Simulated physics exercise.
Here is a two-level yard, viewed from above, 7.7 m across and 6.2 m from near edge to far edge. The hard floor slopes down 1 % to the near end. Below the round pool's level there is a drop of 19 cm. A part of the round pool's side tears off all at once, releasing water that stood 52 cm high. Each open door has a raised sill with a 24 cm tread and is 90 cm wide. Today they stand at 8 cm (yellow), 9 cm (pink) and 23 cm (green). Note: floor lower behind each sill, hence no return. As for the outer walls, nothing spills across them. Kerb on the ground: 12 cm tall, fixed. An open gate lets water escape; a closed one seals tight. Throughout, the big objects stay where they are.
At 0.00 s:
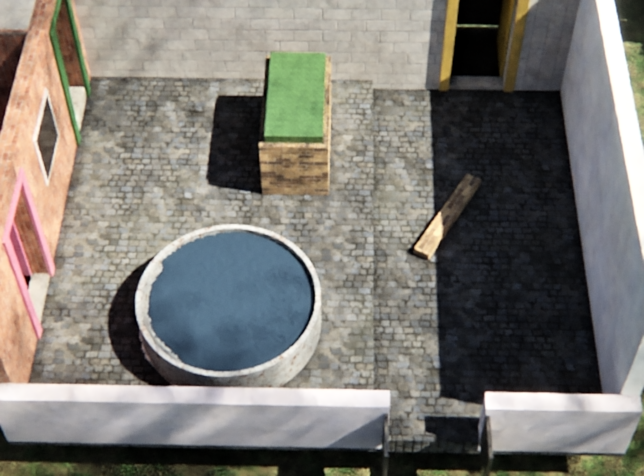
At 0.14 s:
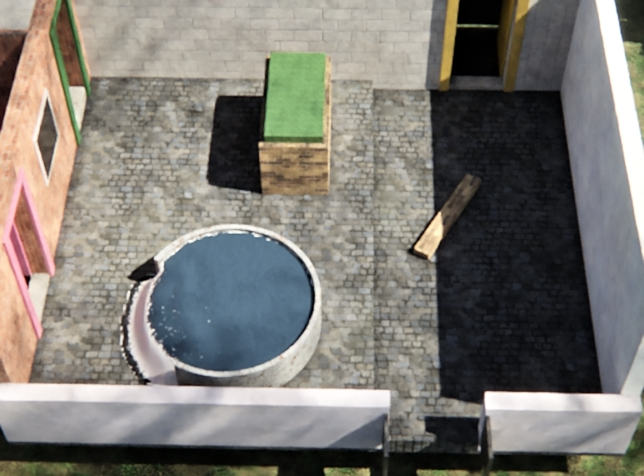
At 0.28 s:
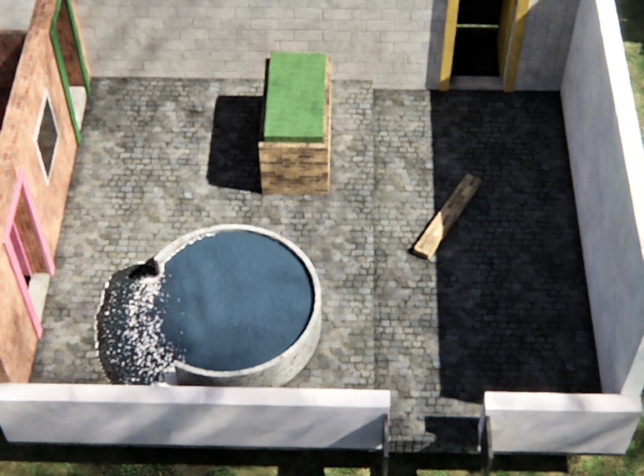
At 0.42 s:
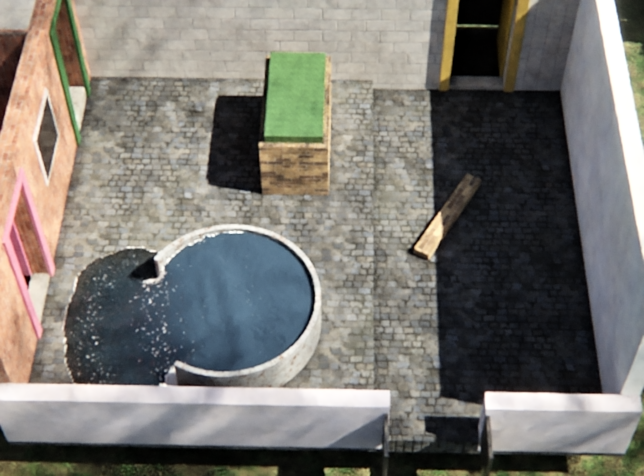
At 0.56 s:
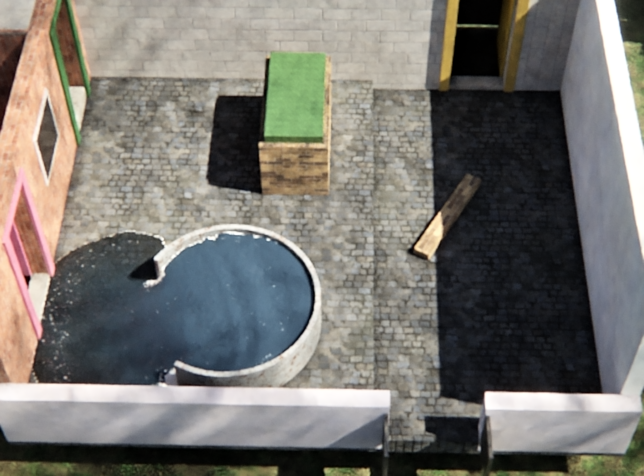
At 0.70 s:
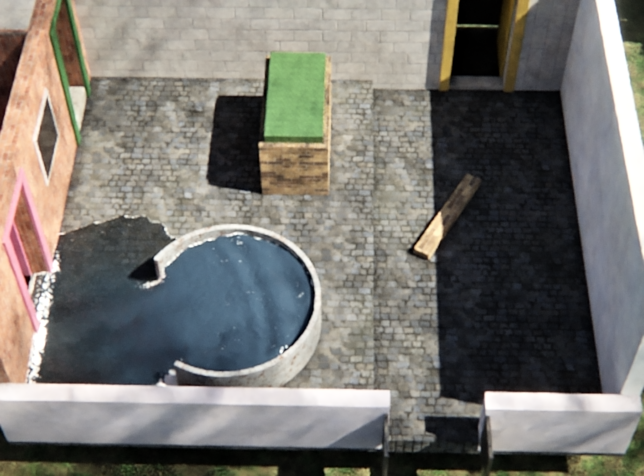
At the start, still water fills a round pool in a walled paved yard, near a green-topped block and a wooden plank. The pool's left side breaks open, and foaming water pours through the gap. It spreads left across the paving in a widening dark sheet, reaching the pink door.
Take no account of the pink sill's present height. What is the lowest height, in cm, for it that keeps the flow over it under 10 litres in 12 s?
It would need to be about 30 cm high.
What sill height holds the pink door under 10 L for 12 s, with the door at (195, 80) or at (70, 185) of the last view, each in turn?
Roughly 13.5 and 8.0 cm.
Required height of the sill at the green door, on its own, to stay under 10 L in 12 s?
Green door - some 8.5 centimetres.
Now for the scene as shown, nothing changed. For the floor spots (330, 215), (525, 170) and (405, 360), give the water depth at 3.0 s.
Close to 0, 0 and 0 cm, one after the other.
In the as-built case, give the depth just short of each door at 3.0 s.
Yellow door: 0 cm; pink door: 23 cm; green door: 3 cm.
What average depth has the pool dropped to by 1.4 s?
Some 32 cm.
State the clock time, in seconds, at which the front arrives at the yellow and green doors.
Yellow 6.0 s, green 2.0 s.
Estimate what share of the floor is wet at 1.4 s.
Roughly 15 percent.
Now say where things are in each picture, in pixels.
The first frame shows still water, 52 cm deep, in the round pool at (229, 300); the pink door at (30, 260) is dry.
In the second frame, the front is at a hidden place, 0.3 m from the gap at (146, 332); 0.5 m2 of floor is wet, 52 cm left at the back.
In the third frame, the front is at a hidden place, 0.7 m from the gap at (146, 333); 1.4 m2 of floor is wet, 52 cm left at the back.
In the fourth frame, water pours out at (146, 334) and has run 1.1 m, to a hidden place; about 7 cm deep outside, 52 cm at the back.
In the fifth frame, water pours out at (146, 334) and has run 1.6 m, to a hidden place; about 5 cm deep outside, 52 cm at the back.
In the sixth frame, water pours out at (146, 334) and has run 1.8 m, to a hidden place; about 7 cm deep outside, 49 cm at the back; water is at the pink door at (30, 260).
After 1.4 s water covers 15 % of the floor, deepest (48 cm) near (24, 410); 27 cm at the pink door, 50 litres in over its 9 cm sill.
After 3.0 s water covers 25 % of the floor, deepest (28 cm) near (24, 410); 23 cm at the pink door, 234 litres in over its 9 cm sill.
After 12.0 s water covers 80 % of the floor, deepest (10 cm) near (53, 266); 9 cm at the pink door, 315 litres in over its 9 cm sill.
At the pink door as built, the water arrived by 0.6 s and peaked near 31 cm at 1.8 s.
With a sill of 26 cm, 26 litres would have come in within the 12 s; with 35 cm, 2 litres. So under 10 litres takes about 30 cm.
